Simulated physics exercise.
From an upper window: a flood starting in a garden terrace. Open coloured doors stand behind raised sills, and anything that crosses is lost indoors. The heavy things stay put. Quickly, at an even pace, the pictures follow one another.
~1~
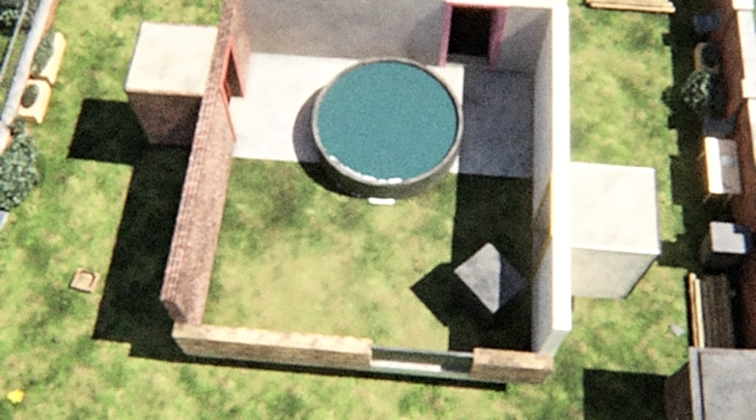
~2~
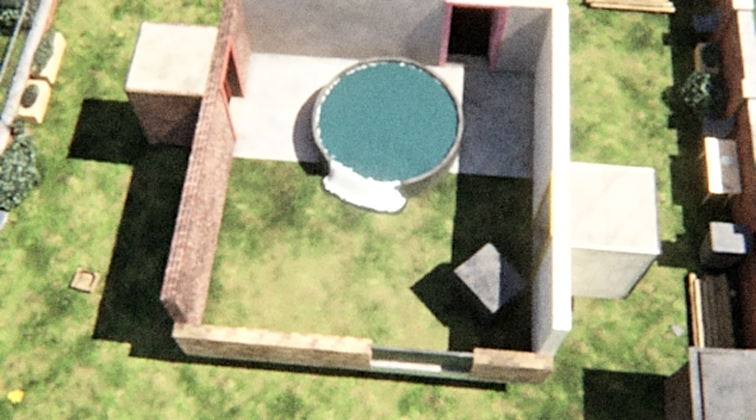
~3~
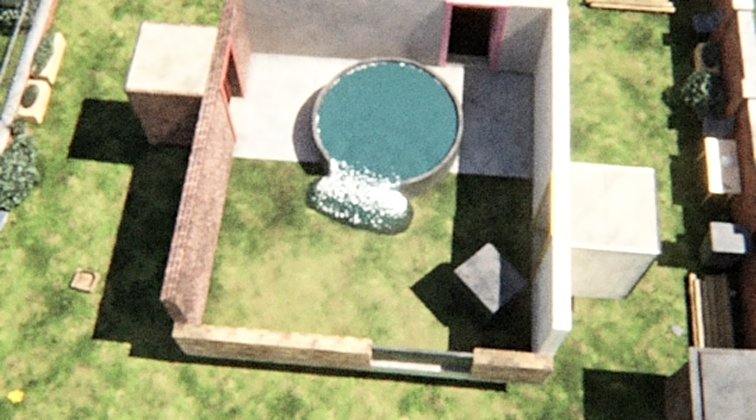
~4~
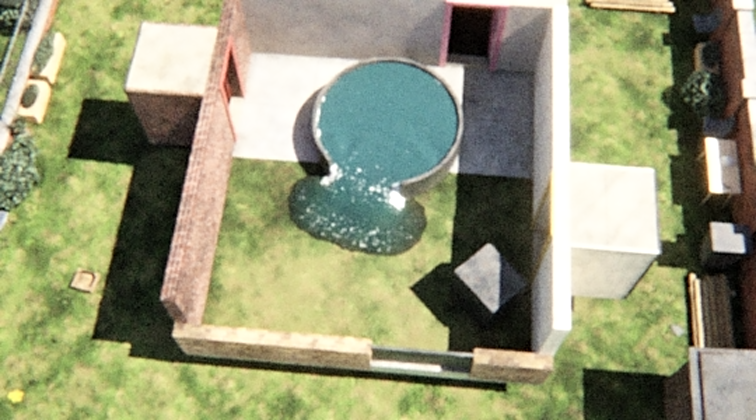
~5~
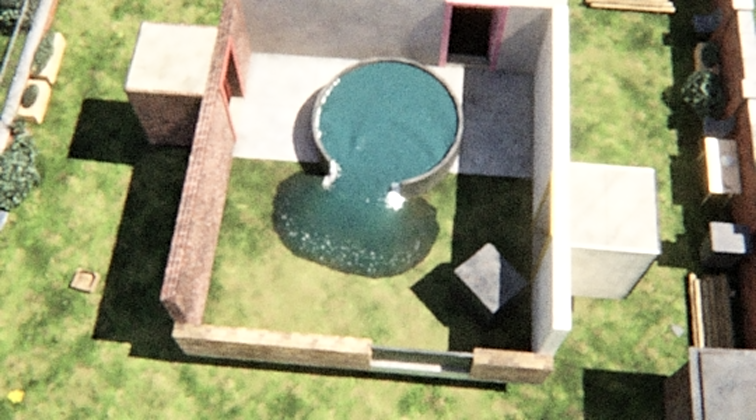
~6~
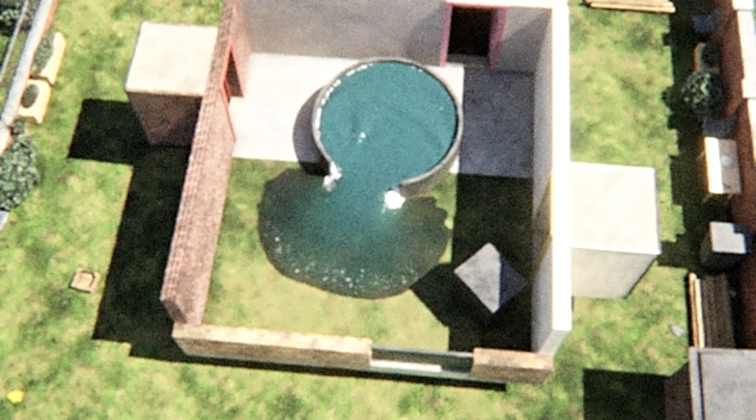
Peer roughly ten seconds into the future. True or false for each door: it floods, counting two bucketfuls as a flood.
Red door - true; yellow door - false; pink door - false.
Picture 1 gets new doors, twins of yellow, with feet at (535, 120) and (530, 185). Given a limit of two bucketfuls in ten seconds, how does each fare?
First falls short, then falls short.
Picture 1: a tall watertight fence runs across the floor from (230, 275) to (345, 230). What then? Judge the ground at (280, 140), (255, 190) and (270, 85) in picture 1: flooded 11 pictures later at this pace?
Taking them in order, I'd say parched, soaked and parched.
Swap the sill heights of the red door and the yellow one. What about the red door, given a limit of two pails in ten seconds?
One by one, the red door simply receives less.
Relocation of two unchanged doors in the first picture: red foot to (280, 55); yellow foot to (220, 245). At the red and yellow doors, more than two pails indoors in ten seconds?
As I see it, the red door exceeds the limit while the yellow door exceeds the limit.
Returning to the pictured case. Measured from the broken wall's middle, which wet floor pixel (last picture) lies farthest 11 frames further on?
My guess would be about (210, 338).
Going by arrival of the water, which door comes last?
The pink-painted one.
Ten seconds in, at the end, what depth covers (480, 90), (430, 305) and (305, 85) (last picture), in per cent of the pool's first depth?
Around 12, 16 and 20 percent, in that order.
A moment on, water covers 35 % of the floor; the red door not reached, the yellow door not reached, the pink door not reached.
Next, water covers 45 % of the floor; the red door not reached, the yellow door not reached, the pink door not reached.
Then, water covers 55 % of the floor; the red door not reached, the yellow door not reached, the pink door not reached.
Later, water covers 80 % of the floor; the red door under two buckets in, the yellow door wet at the sill, nothing in, the pink door not reached.
In the end, water covers 100 % of the floor; the red door over two buckets in, the yellow door wet at the sill, nothing in, the pink door wet at the sill, nothing in.
